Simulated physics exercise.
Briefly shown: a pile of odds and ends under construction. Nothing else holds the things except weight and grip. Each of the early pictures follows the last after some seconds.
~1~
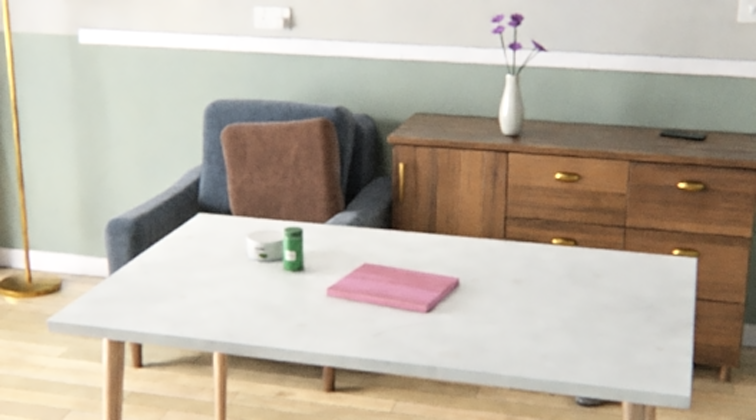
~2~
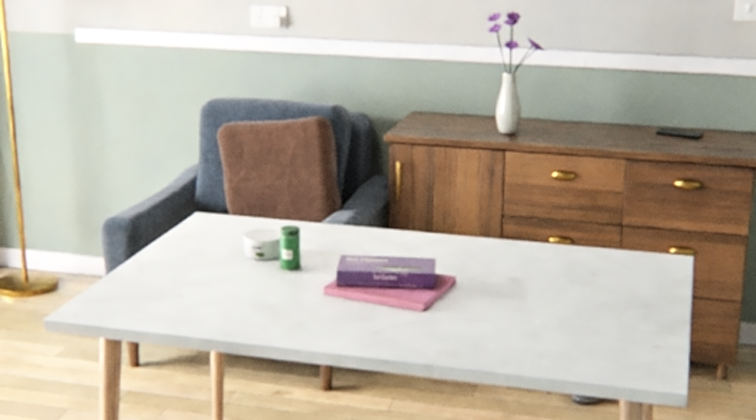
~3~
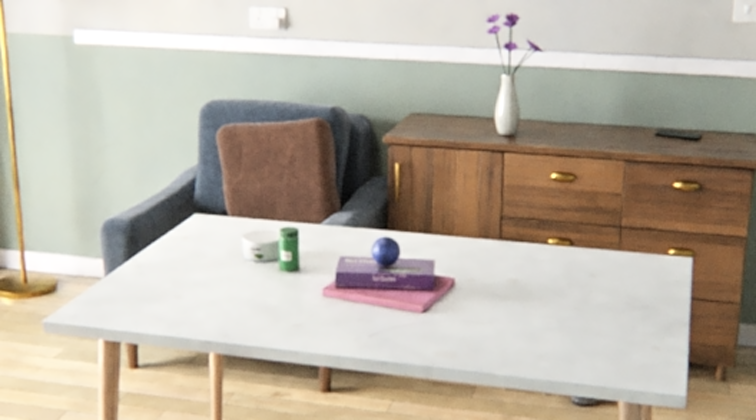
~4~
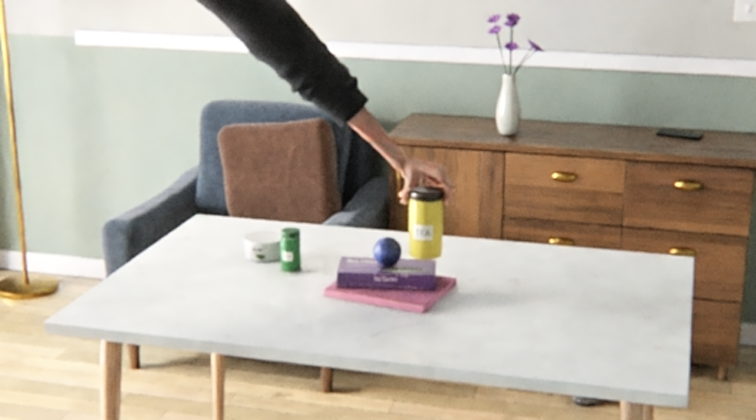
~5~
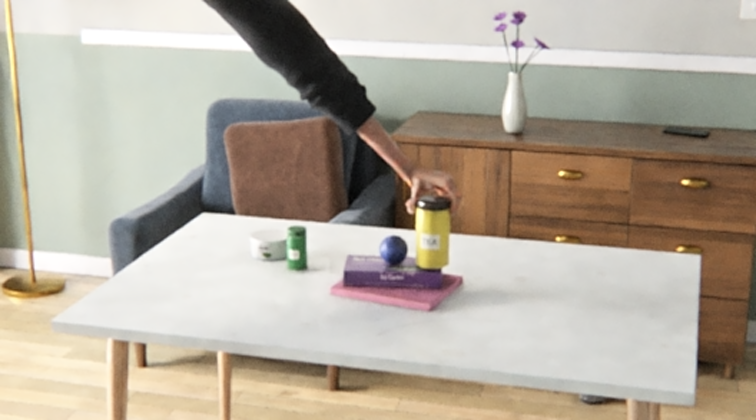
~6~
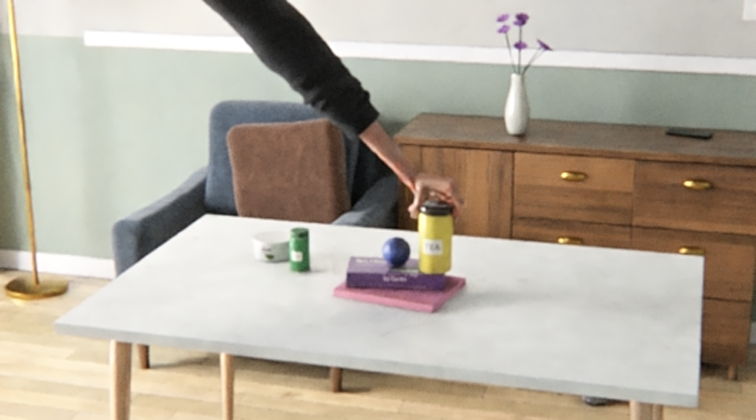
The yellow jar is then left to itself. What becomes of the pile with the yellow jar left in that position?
The pile remains standing.
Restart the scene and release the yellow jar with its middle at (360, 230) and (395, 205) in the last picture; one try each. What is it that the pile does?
In the first case the pile remains standing, while in the second it collapses.
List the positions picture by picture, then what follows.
The last thing is not in view yet; green shaker (294, 249), in the first frame.
The last thing is not in view yet; white tub (264, 245), in the second frame.
The last thing is not in view yet; pink board (390, 287), in the third frame.
On its way; yellow jar (426, 223); purple packet (387, 273), in the fourth frame.
On its way; yellow jar (433, 232); blue ball (394, 250), in the fifth frame.
Set down, still held; yellow jar (436, 237); green shaker (300, 250), in the sixth frame.
Then, 0.50 s on from there, no change.
Then, 1.70 s on from there, yellow jar resting near (436, 237).
Then, 2.50 s on from there, yellow jar resting near (436, 238).
In the end, all 6 unmoved. At the end, from the last picture's camera, yellow jar near (436, 237). The pile holds.
